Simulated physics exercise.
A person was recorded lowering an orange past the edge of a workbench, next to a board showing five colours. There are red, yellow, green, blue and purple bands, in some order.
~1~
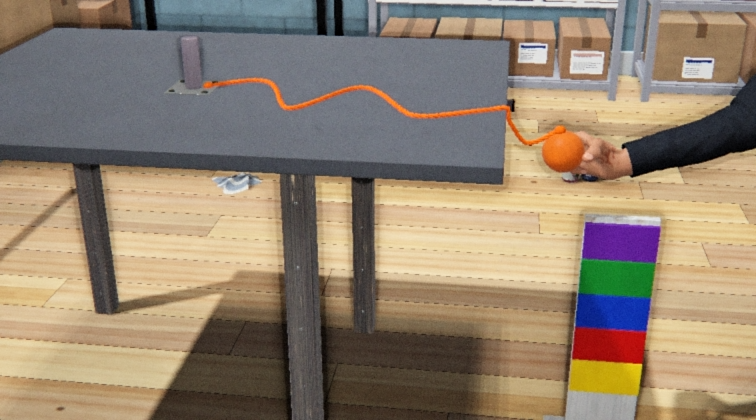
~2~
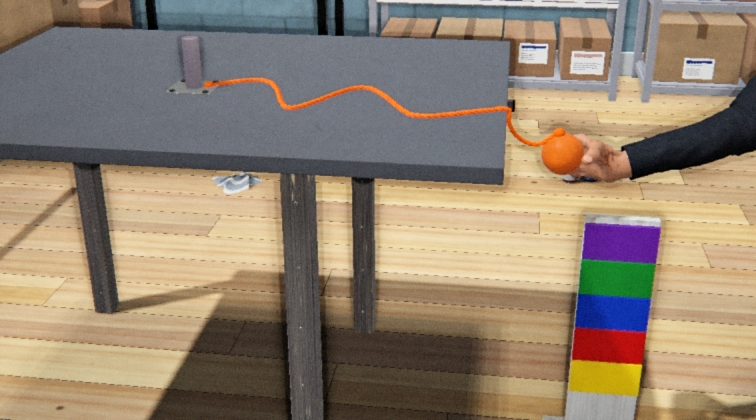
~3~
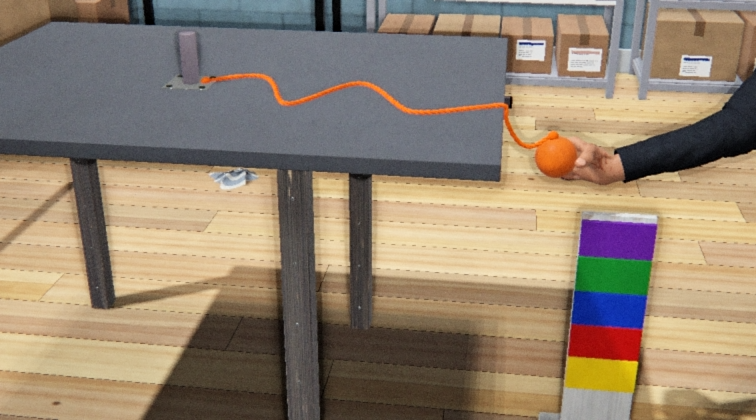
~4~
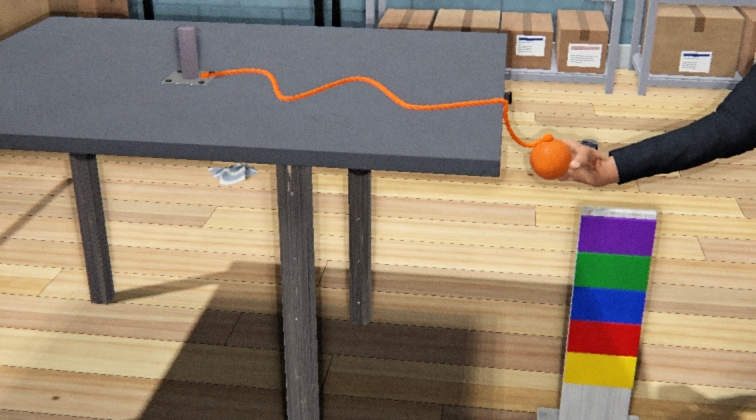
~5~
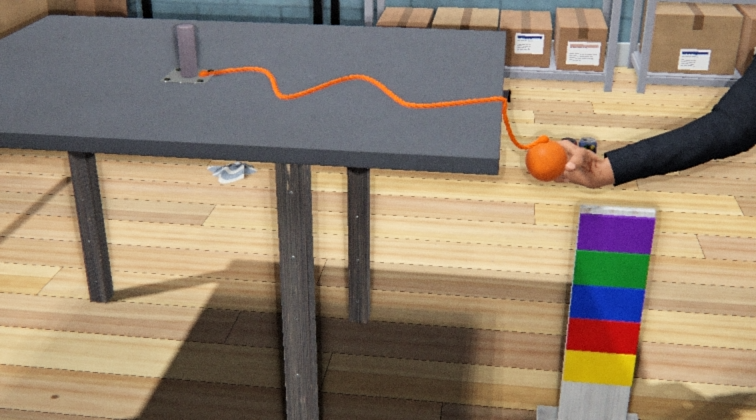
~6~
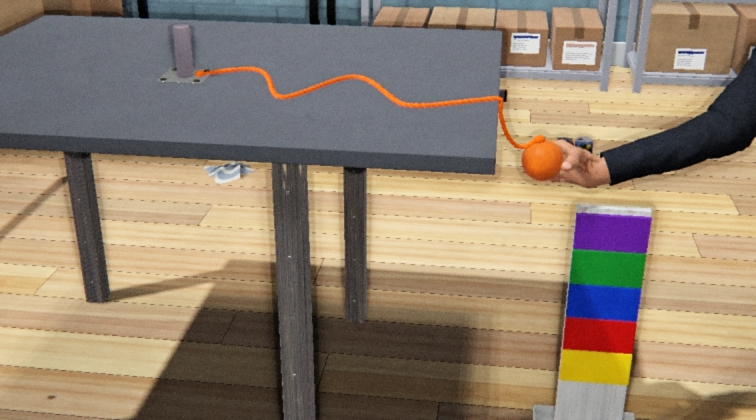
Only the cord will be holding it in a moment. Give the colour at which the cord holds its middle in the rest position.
The cord holds it at red.
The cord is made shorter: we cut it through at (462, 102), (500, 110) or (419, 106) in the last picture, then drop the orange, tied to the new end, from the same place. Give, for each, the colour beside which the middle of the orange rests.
Here's the sequence: Purple; next: Green; last: No band.
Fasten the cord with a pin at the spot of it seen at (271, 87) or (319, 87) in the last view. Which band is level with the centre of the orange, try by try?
For the first place it's blue, and for the second green.
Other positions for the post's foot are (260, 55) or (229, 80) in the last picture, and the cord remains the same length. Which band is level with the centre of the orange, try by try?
First try: Yellow; second try: Yellow.
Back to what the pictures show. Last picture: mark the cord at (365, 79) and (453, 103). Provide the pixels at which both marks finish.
First near (465, 95), second near (494, 201).
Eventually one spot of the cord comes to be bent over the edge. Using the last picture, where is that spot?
(380, 88).
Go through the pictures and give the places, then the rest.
In the first frame, orange (563, 152); purple (621, 244); green (617, 279); blue (613, 314); red (609, 347); yellow (605, 379).
In the second frame, orange (563, 154); cord through (253, 80) (282, 102) (345, 91) (397, 106) (480, 111).
In the third frame, orange (556, 157).
In the fourth frame, orange (551, 159); cord through (250, 71) (278, 93) (342, 82) (393, 98) (477, 104).
In the fifth frame, orange (546, 161).
In the sixth frame, orange (543, 160); cord through (244, 69) (274, 92) (337, 80) (389, 95) (472, 101).
A little later, orange near (481, 314); level with red.
Next, orange near (485, 324); level with red.
When it is over, orange near (484, 326); level with red. Its centre hangs level with the red band.
